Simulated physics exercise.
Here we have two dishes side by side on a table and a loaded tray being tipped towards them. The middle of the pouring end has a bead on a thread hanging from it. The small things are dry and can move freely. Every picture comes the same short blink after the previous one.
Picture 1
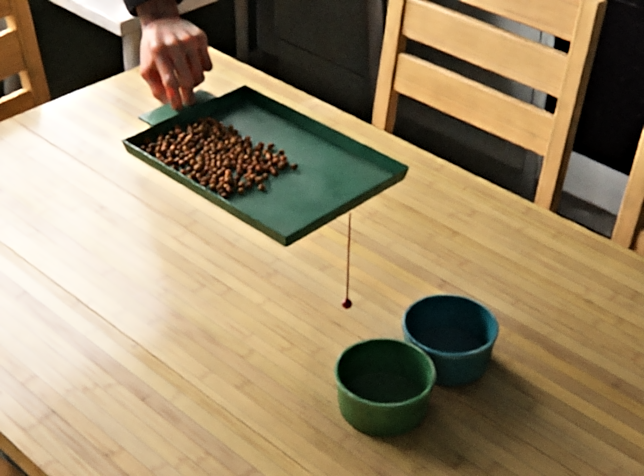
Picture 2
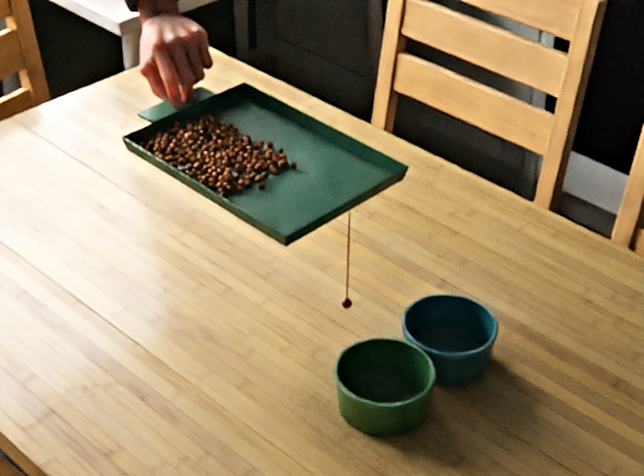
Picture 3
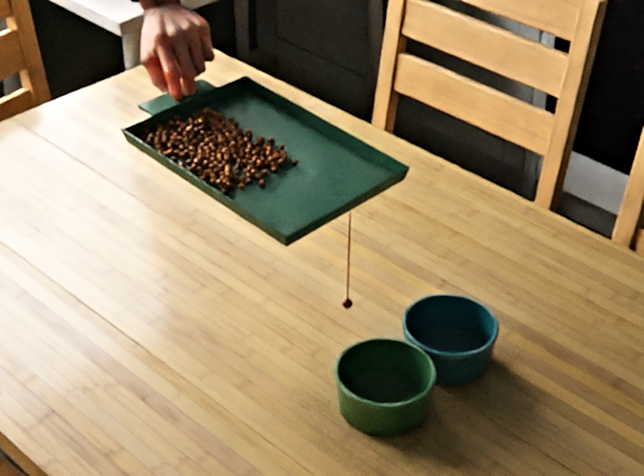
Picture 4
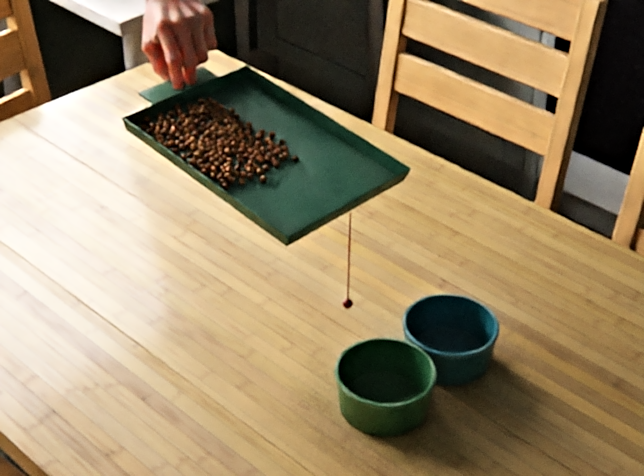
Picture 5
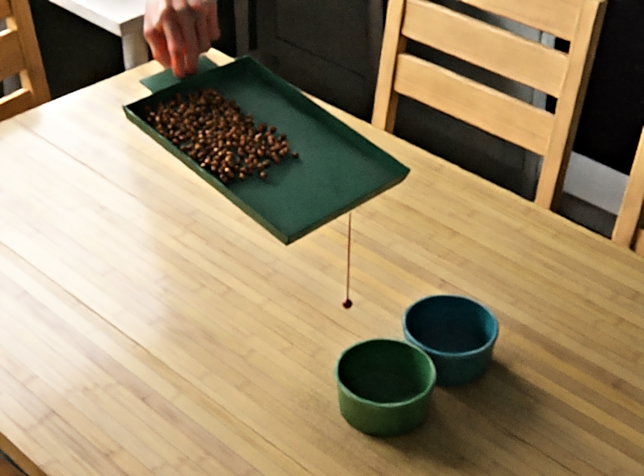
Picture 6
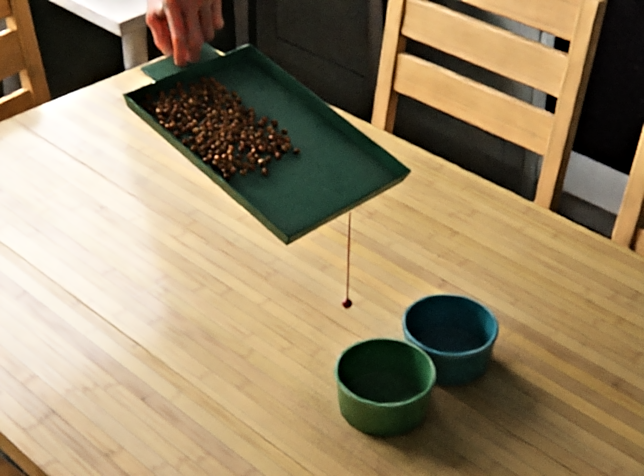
A hand slowly raised the handle end of a green tray holding small brown balls, tilting it slightly above a wooden table with a green bowl and a blue bowl, while the balls barely shifted.
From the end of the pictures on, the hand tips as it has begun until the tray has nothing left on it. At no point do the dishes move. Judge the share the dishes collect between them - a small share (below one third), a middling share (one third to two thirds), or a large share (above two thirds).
A middling share.
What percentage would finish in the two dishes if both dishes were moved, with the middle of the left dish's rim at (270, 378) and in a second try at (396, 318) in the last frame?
First placement: Some 30 %; second placement: Some 60 %.
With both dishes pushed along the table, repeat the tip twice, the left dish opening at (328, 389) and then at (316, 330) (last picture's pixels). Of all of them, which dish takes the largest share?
In turn: The dish on the right-hand side, then the dish on the right-hand side.
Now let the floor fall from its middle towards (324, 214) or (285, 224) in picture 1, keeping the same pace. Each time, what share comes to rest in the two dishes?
In order, some 30 % and some 0 %.
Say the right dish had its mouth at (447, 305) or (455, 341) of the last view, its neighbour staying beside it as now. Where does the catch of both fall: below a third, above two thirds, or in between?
To begin with: Over two thirds; after that: Below one third.
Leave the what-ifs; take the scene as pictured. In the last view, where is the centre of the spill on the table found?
Near (371, 344).
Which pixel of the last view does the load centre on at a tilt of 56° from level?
I'd put the middle close to (349, 199).
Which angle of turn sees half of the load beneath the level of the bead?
Somewhere near 105 degrees, I'd say.
Shortly afterwards, tray tipped steeply; the bulk on the tray; only a few in the left dish; only a few in the right dish; a little outside both; a little in the air.
Next, tray tipped right over; the bulk on the tray; only a few in the left dish; only a few in the right dish; a little outside both; only a few in the air.
Some moments later, tray tipped past a quarter turn; near a third in the left dish; near a quarter in the right dish; near half outside both.
In the end, tray tipped past a quarter turn; near a third in the left dish; near a quarter in the right dish; near half outside both.
